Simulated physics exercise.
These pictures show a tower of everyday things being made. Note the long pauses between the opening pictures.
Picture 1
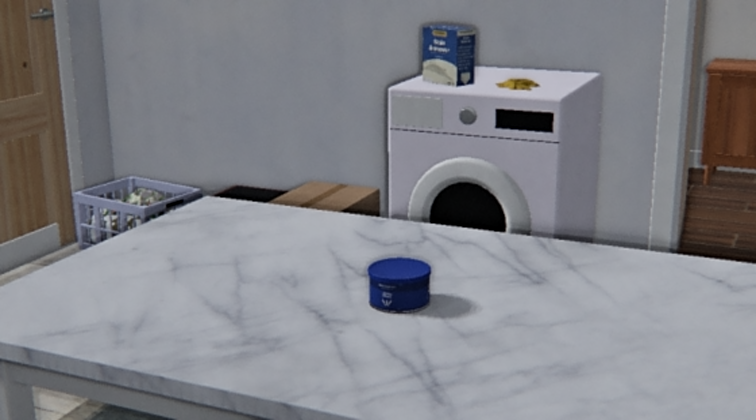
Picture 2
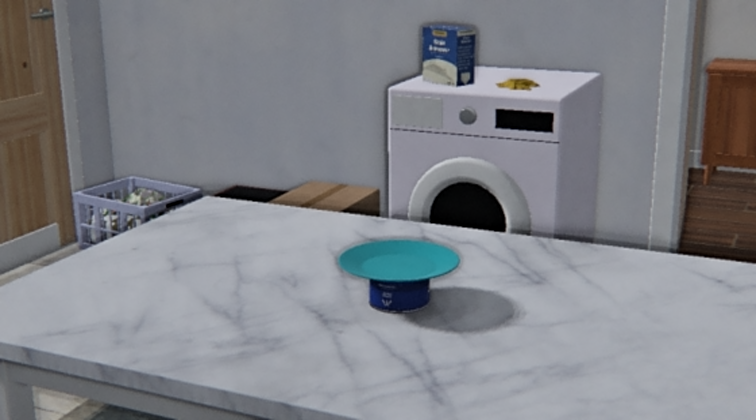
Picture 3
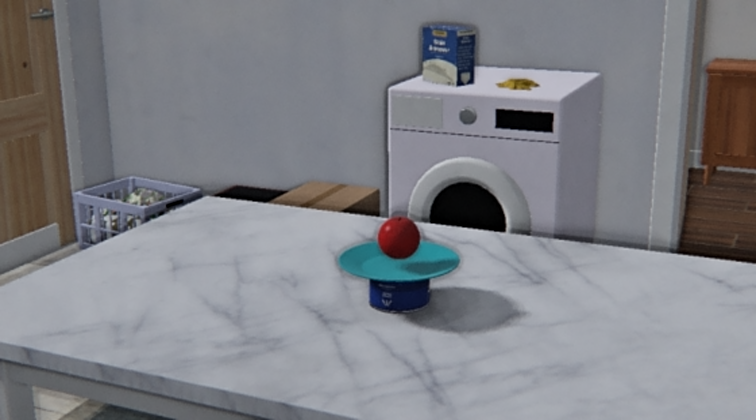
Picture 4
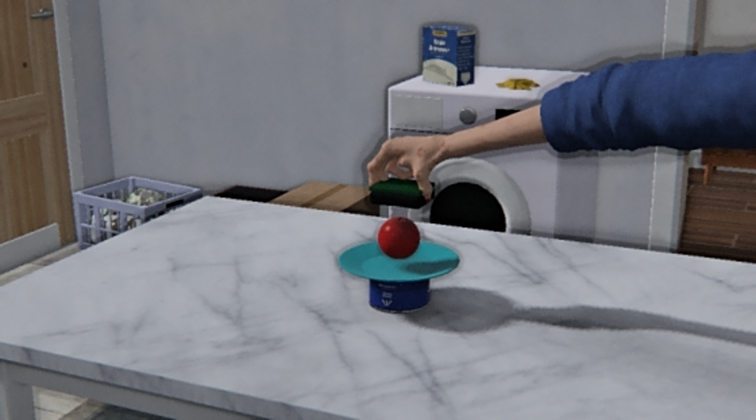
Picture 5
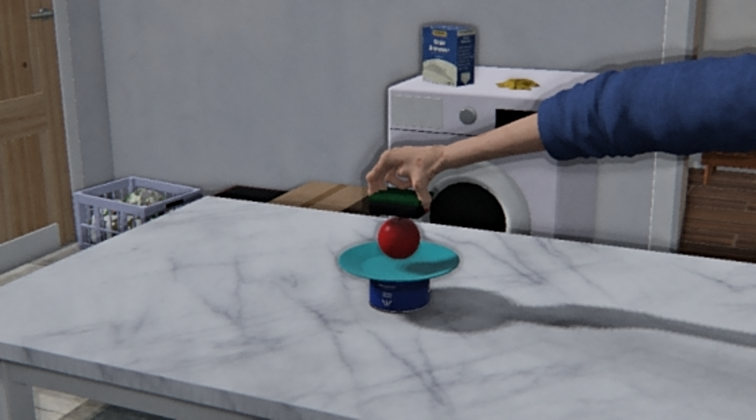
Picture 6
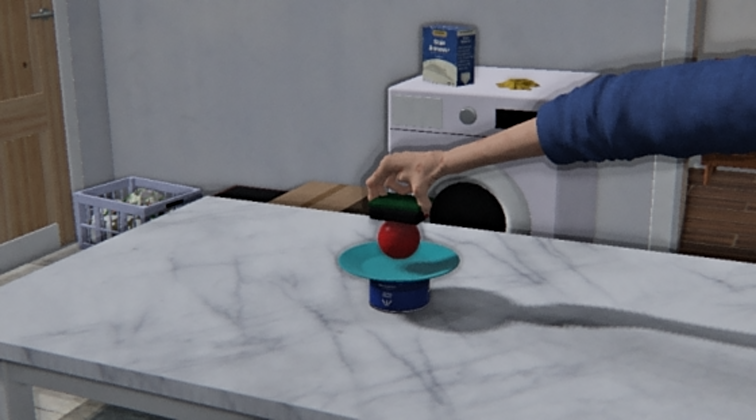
A turquoise plate and red apple appearing in turn above a blue tub, then a hand lowering a dark sponge onto the apple.
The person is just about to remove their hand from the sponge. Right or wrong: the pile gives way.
Right.
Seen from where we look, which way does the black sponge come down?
Direction of travel: Rightward.
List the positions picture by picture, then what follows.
The last thing is not in view yet, in the first frame.
The last thing is not in view yet; turquoise plate (399, 263), in the second frame.
The last thing is not in view yet; blue tub (399, 285), in the third frame.
On its way; black sponge (402, 193); red apple (399, 238), in the fourth frame.
On its way; black sponge (401, 203); turquoise plate (399, 263), in the fifth frame.
Set down, still held; black sponge (401, 208); blue tub (399, 285), in the sixth frame.
Then, 0.80 s later than the last frame, black sponge now fallen.
Then, 1.40 s later than the last frame, nothing new.
When it is over, fallen, black sponge; the other 3 as before. End places, in pixels of the last picture, black sponge near (482, 308). The pile loses its balance.
